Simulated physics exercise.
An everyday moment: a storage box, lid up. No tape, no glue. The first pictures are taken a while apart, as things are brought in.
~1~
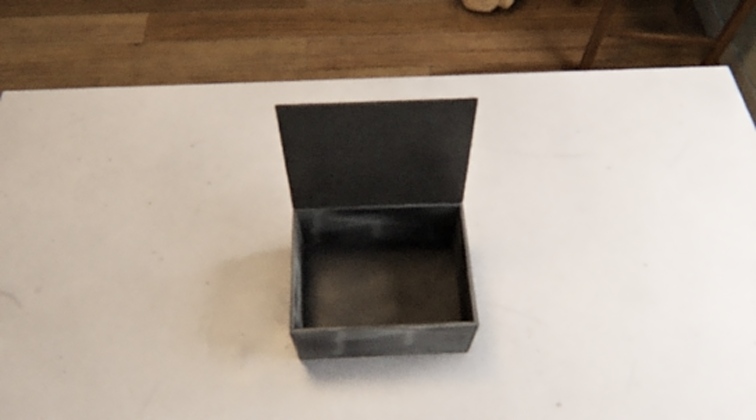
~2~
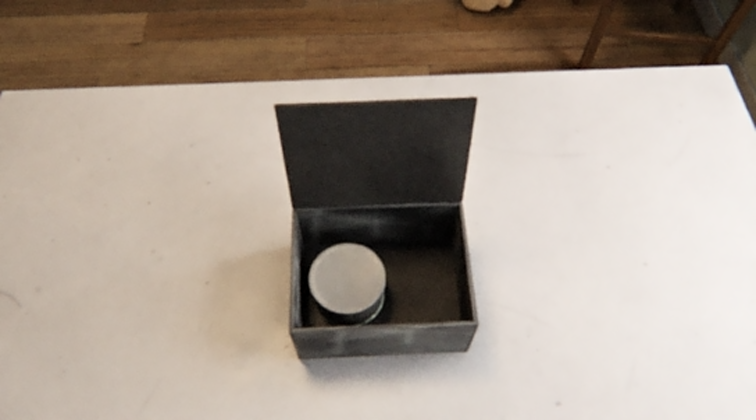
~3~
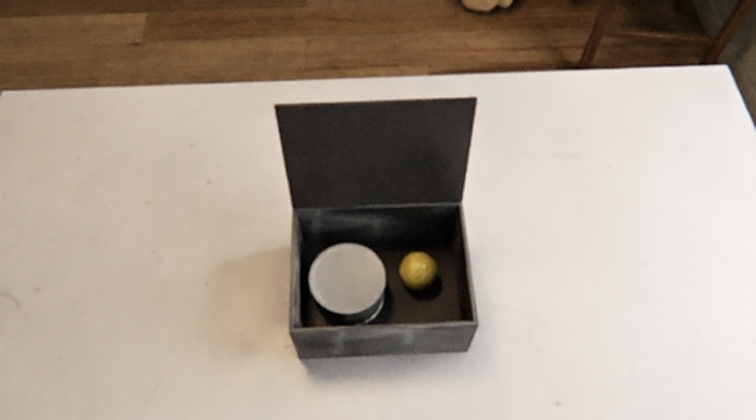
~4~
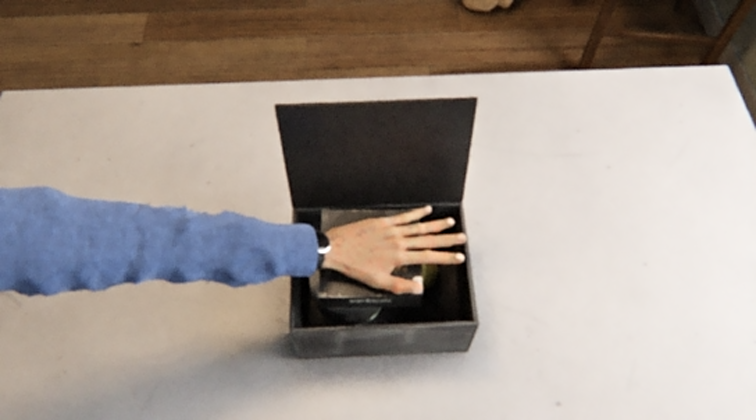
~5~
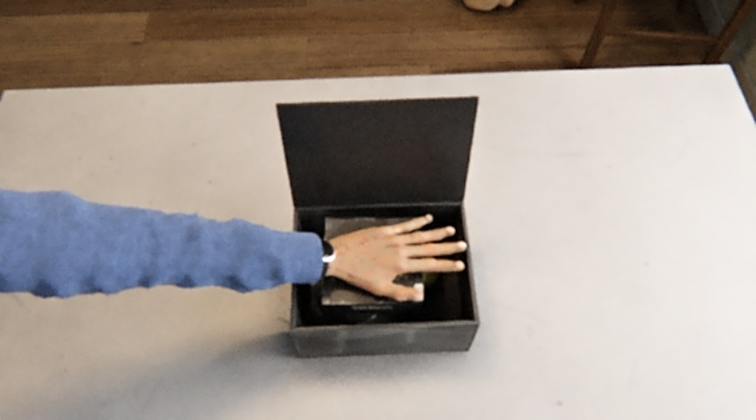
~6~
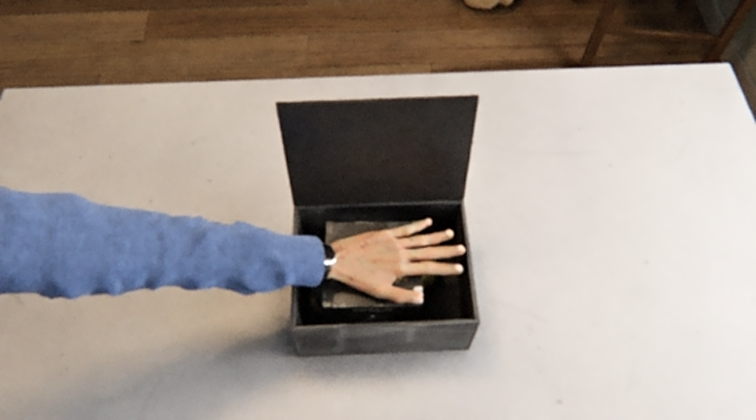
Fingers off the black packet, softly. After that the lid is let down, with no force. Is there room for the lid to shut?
The lid shuts flat.
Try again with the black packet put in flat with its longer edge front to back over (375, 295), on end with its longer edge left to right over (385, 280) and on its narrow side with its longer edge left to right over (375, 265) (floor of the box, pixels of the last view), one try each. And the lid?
In the first case it shuts flat; in the second case it will not close; in the third case it closes.
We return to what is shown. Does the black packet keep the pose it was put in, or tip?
The black packet stays as placed.
Then, 1.50 s later than the last frame, lid 68° above the rim.
Then, 1.80 s later than the last frame, lid 31° above the rim.
When it is over, lid shut; all 3 as before. End places, in pixels of the last picture, black packet near (373, 269).
